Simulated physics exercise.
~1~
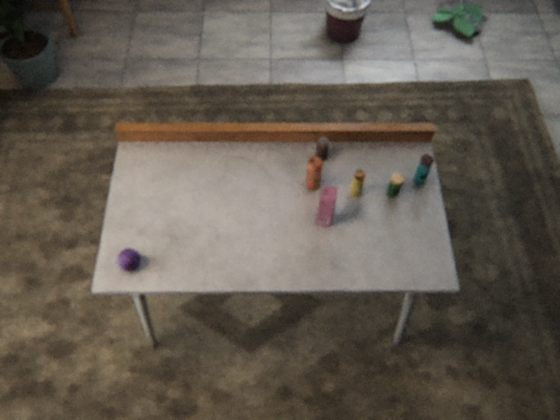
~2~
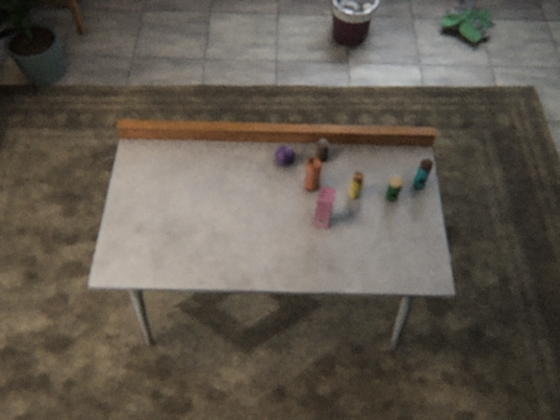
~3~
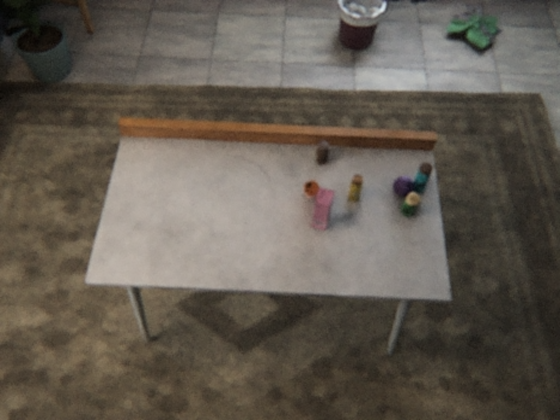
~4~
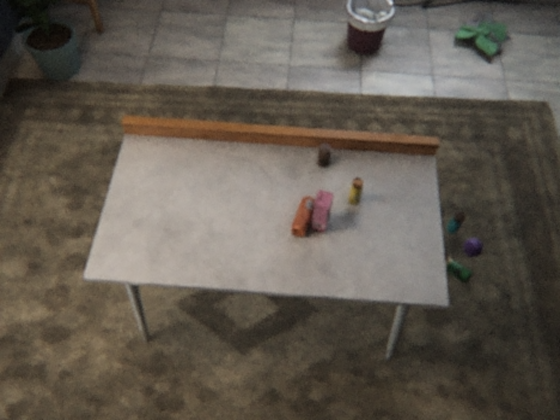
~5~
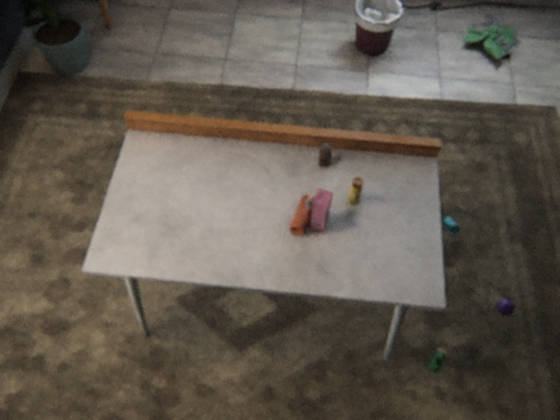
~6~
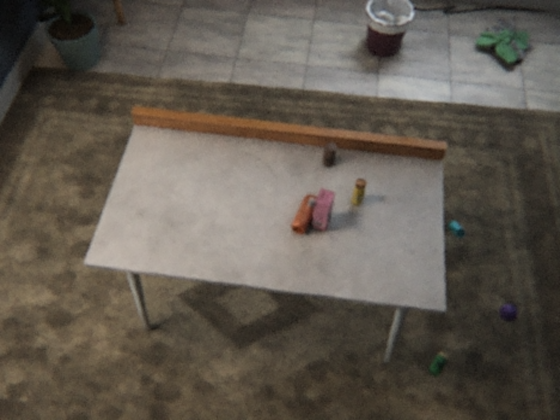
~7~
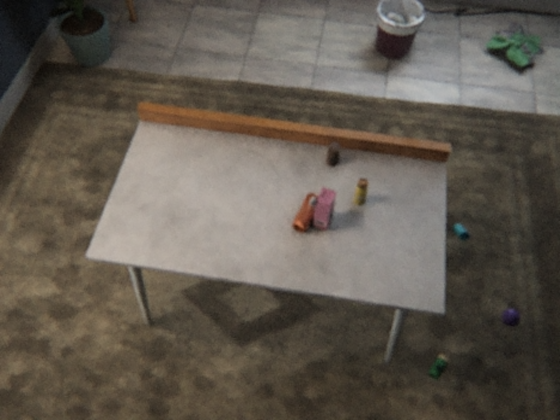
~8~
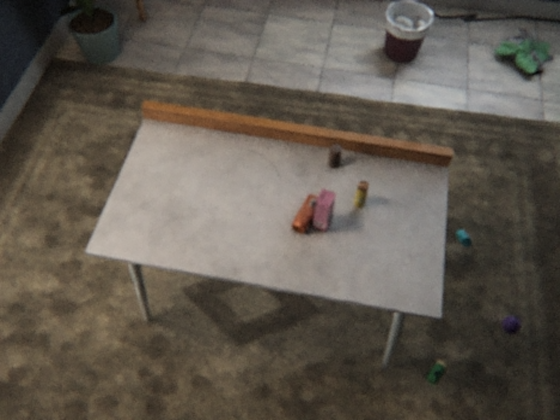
We see a purple ball roll across a table, meet the batten and head right through some small figures, knocking an orange one over beside a pink block. The ball, a green piece and a turquoise piece drop off the right side onto the rug, while the others stay standing.
